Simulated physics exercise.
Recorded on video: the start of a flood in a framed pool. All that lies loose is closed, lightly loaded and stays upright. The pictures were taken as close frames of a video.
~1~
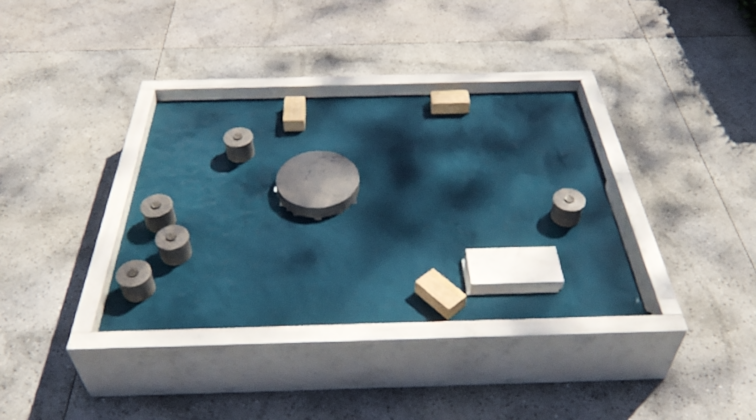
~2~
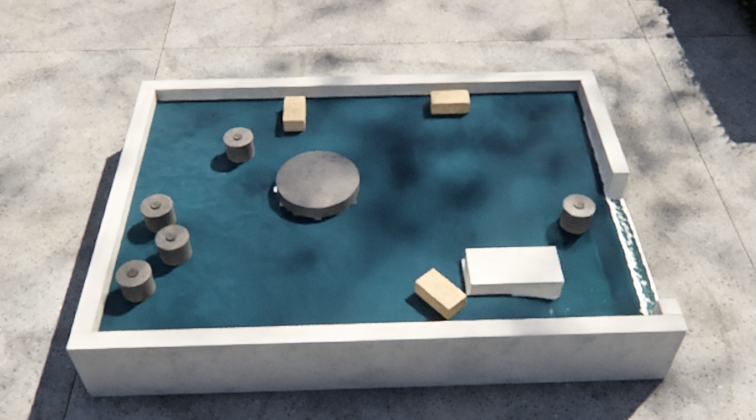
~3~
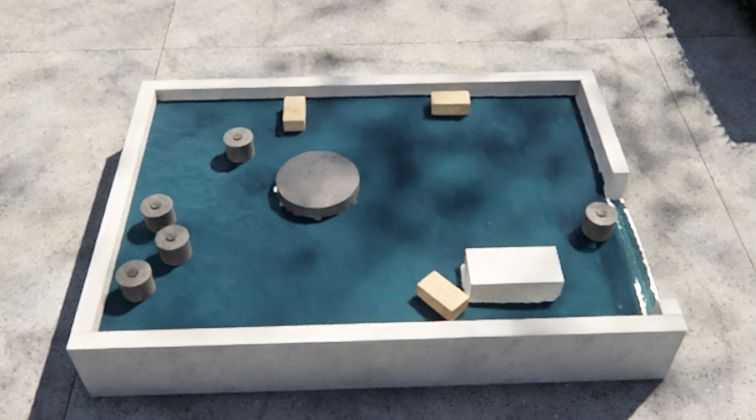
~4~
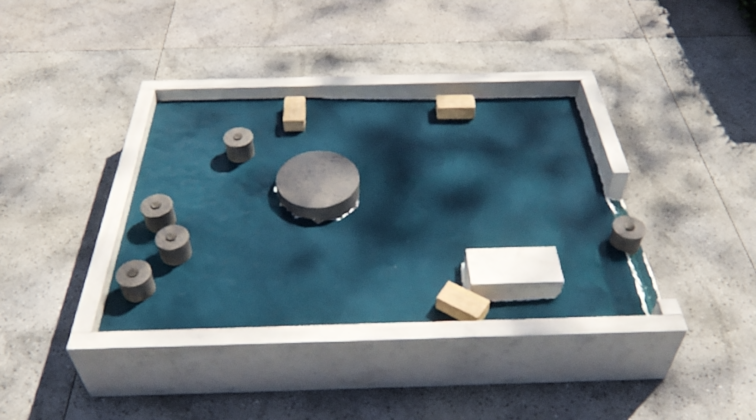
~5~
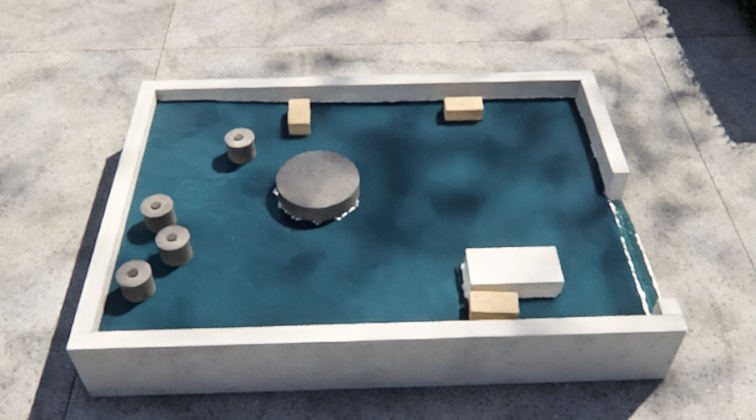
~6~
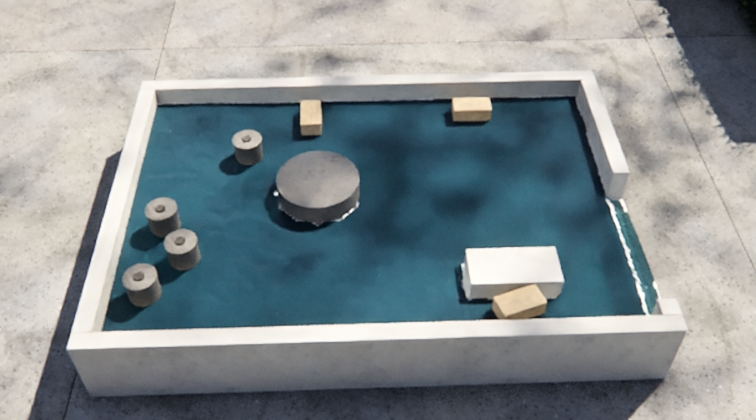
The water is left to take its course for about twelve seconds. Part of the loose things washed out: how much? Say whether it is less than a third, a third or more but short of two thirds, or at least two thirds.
By the look of it, the outflow takes less than one third of the stuff.
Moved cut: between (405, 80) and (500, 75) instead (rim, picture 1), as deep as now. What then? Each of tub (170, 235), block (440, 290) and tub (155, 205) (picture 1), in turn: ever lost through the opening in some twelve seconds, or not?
Retained, retained and retained.
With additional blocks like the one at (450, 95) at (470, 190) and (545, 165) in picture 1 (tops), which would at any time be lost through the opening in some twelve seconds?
Result, in sequence: Ends up outside; ends up outside.
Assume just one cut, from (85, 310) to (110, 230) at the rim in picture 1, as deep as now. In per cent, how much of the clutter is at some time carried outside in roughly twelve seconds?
About 50 %.
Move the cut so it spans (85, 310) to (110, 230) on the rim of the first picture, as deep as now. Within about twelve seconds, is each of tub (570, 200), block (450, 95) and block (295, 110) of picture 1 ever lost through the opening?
One by one, that's not lost, not lost, not lost.
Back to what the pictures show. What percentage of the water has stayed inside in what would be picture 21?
I'd say close to 66 percent.
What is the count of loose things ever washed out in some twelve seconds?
It totals 2.
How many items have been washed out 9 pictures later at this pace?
That comes to 2.
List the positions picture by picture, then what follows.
In the first picture, a block at (441, 289), afloat; a block at (450, 97), afloat; 0 of 8 have shifted.
In the second picture, a block at (441, 289), afloat; a block at (450, 97), afloat; 1 of 8 have shifted.
In the third picture, a block at (443, 291), afloat; a block at (451, 97), afloat; 1 of 8 have shifted.
In the fourth picture, a block at (463, 299) floats, close to its start; a block at (456, 102), afloat, close to its start; 2 of 8 have shifted.
In the fifth picture, a block at (494, 302) floats, a stride from its start; a block at (464, 104), afloat, close to its start; 3 of 8 have shifted.
In the sixth picture, a block at (520, 300) floats, a stride from its start; a block at (472, 104), afloat, close to its start; 6 of 8 have shifted.
A moment on, 1 of 8 are out; 7 afloat.
Next, 2 of 8 are out; 6 afloat.
Later, 2 of 8 are out; 6 afloat.
In the end, 2 of 8 are out; 6 afloat.
